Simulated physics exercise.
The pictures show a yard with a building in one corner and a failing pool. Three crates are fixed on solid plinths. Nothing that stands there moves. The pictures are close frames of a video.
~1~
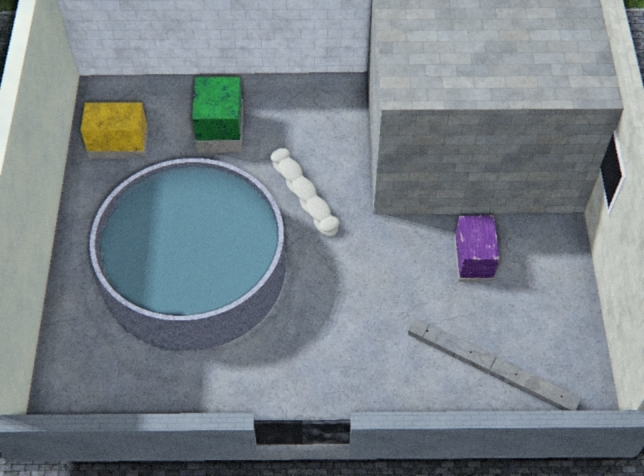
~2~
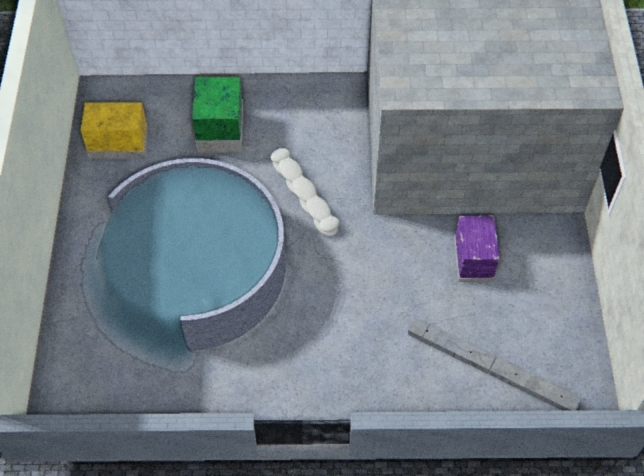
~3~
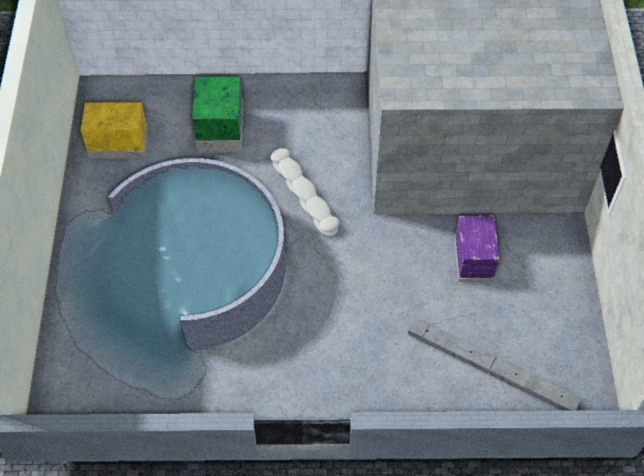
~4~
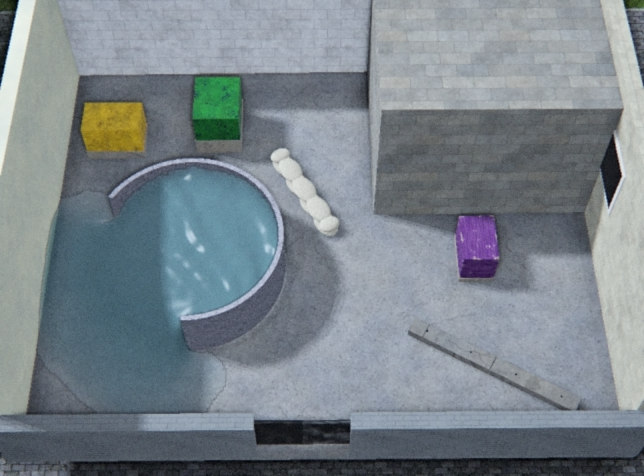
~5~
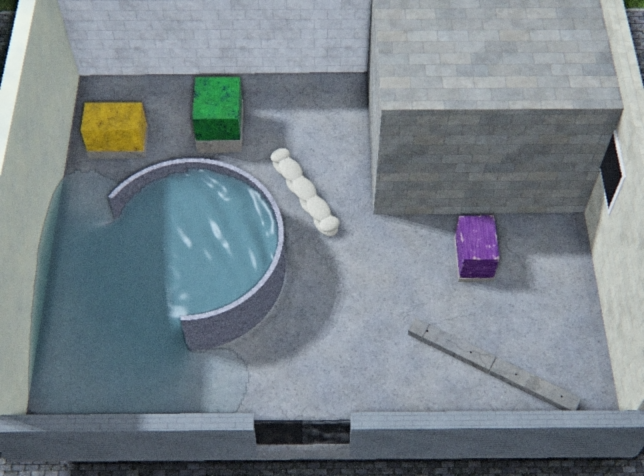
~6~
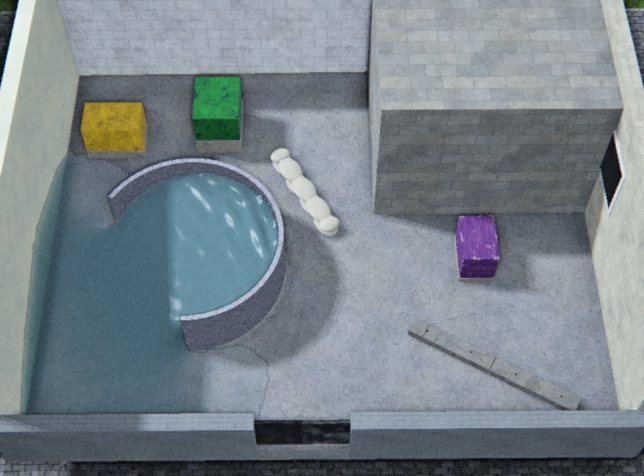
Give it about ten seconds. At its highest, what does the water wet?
In the end: The yellow crate is wetted; the purple crate is wetted; the green crate escapes dry.
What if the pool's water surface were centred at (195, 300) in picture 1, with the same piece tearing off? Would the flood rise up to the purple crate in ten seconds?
Purple is safe.
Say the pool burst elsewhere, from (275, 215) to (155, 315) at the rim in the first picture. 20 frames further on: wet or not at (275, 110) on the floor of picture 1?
There: Clear.
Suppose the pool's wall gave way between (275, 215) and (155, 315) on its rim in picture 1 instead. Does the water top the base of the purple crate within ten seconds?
The purple one takes water.
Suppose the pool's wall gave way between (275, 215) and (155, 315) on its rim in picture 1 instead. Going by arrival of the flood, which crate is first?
I say the purple crate.
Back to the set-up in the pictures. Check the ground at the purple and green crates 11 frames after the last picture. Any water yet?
Purple crate untouched; green crate yes.
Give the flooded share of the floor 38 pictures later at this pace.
Near 95 in a hundred.
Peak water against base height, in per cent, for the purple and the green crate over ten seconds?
Roughly 250 per cent, then 50 per cent.
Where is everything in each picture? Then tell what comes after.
Still water in the pool at (188, 238), in the first picture.
Water pours out at (110, 297) and has run to (186, 365), in the second picture.
Water pours out at (111, 299) and has run to (180, 392), in the third picture.
Water pours out at (112, 301) and has run to (64, 202), in the fourth picture.
The front is at (64, 178), out from the gap at (112, 301), in the fifth picture.
Water pours out at (112, 302) and has run to (68, 155), in the sixth picture.
A moment on, water covers 25 % of the floor; the yellow crate water round its plinth, the purple crate not reached, the green crate not reached.
Next, water covers 40 % of the floor; the yellow crate water round its plinth, the purple crate not reached, the green crate water round its plinth.
Then, water covers 75 % of the floor; the yellow crate water round its plinth, the purple crate water round its plinth, the green crate water round its plinth.
Later, water covers 95 % of the floor; the yellow crate water round its plinth, the purple crate water round its plinth, the green crate water round its plinth.
In the end, water covers 95 % of the floor; the yellow crate was topped, the purple crate was topped, the green crate stayed above the water.
